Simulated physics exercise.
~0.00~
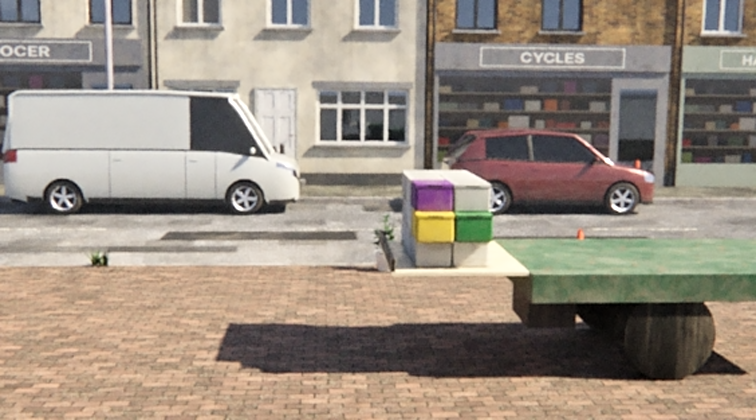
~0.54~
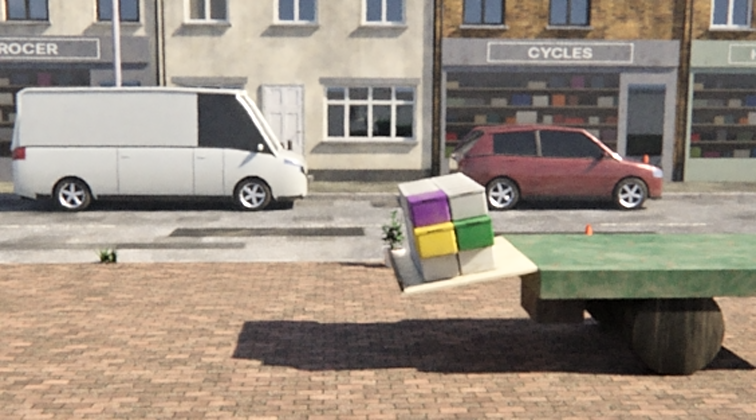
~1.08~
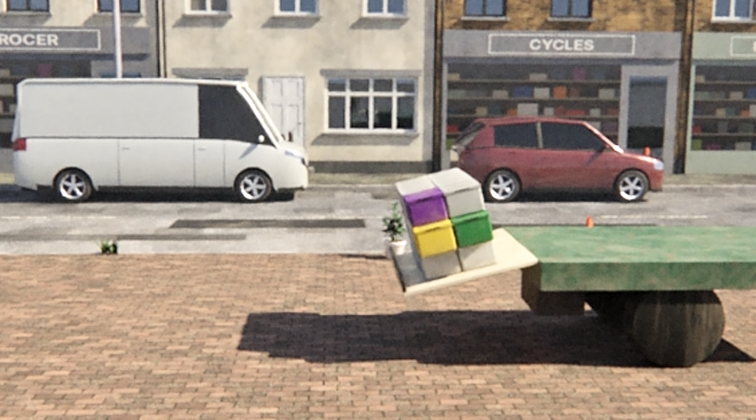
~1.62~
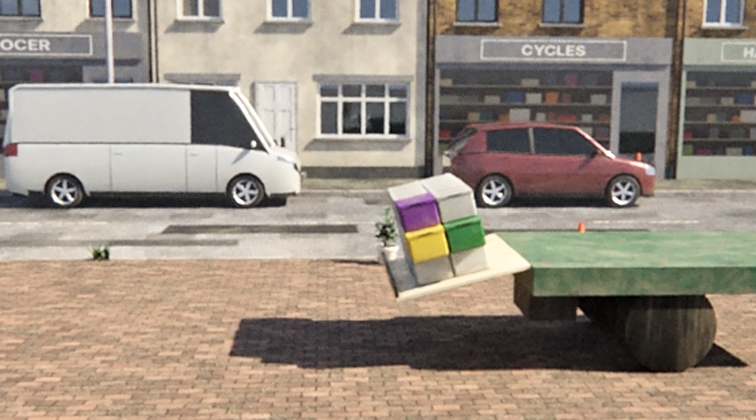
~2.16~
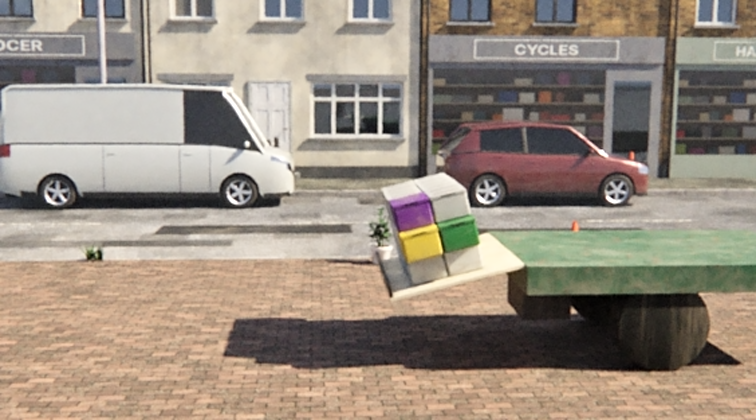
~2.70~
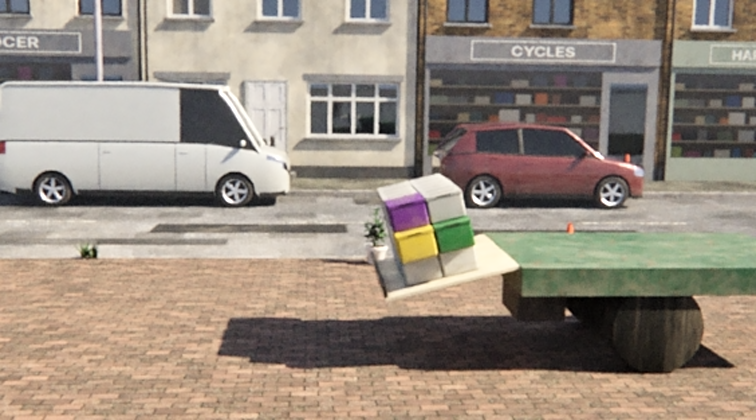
The footage shows a stack of lidded totes, some purple, yellow and green, on a pale flap at the end of a green flat-bed beside a street. The flap tilts down to the left, then holds its slope, and the totes lean with it but stay aboard.
